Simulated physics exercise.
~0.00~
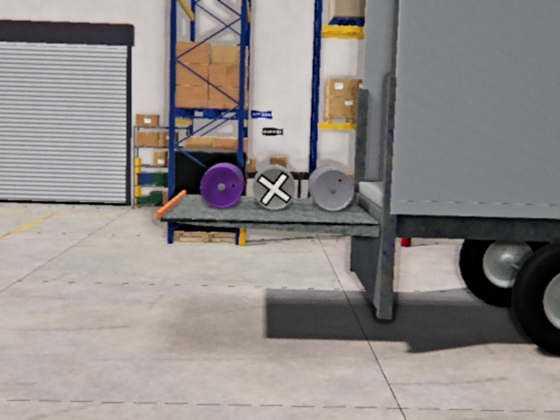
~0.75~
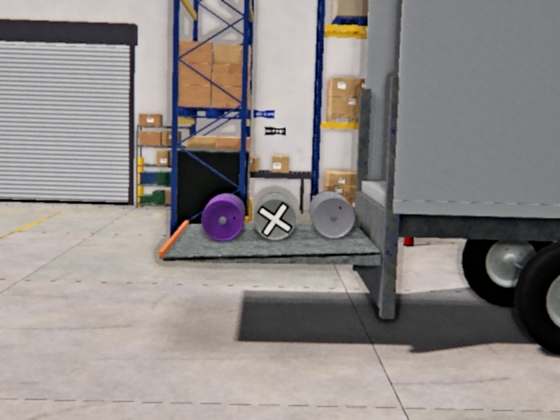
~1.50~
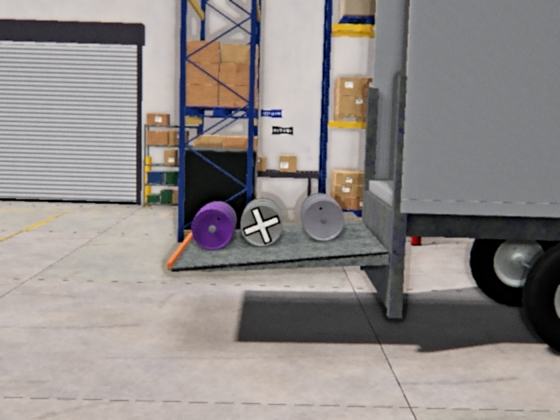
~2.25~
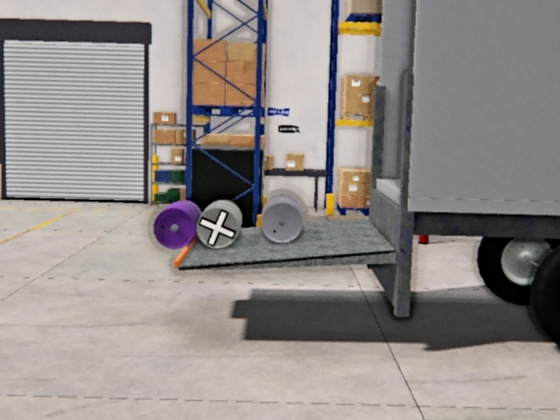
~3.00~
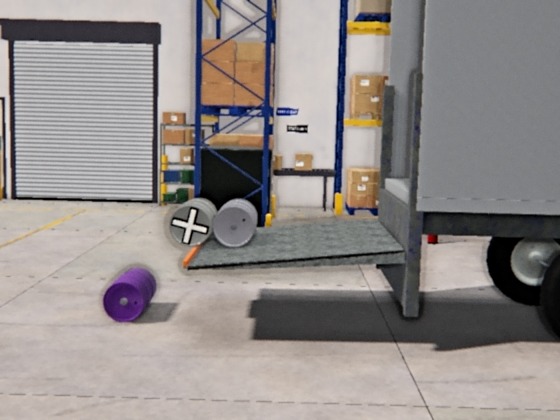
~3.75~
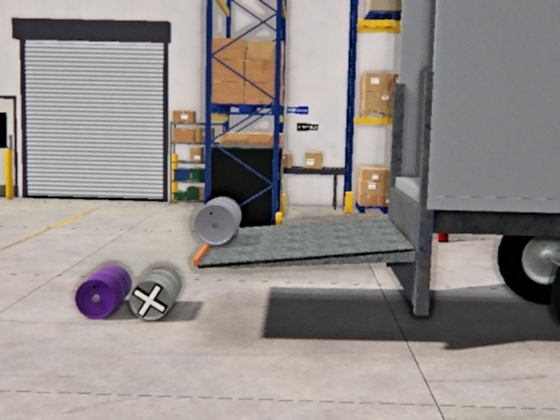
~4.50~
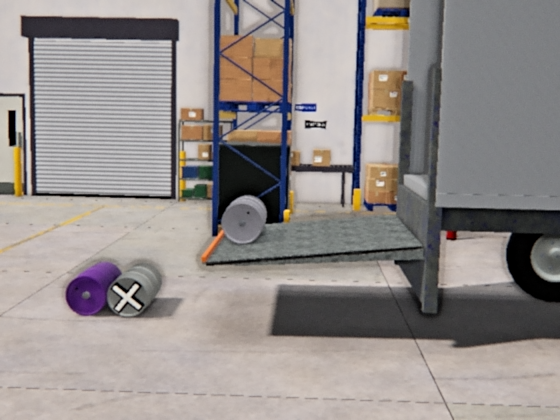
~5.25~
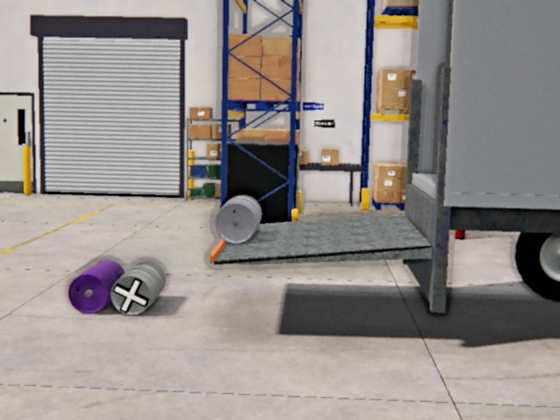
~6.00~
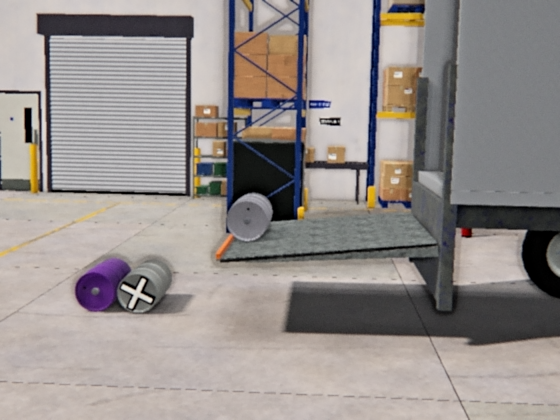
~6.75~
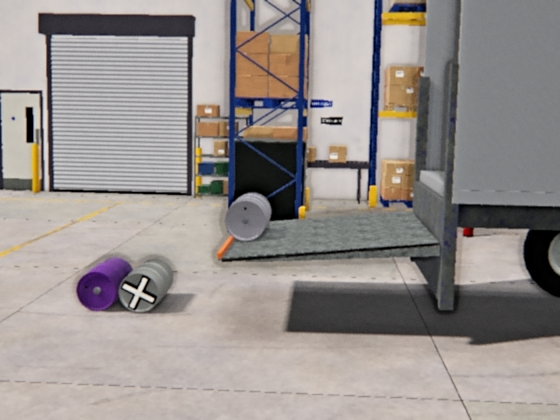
In a warehouse, a lorry's lift tips and two of three kegs roll off left.
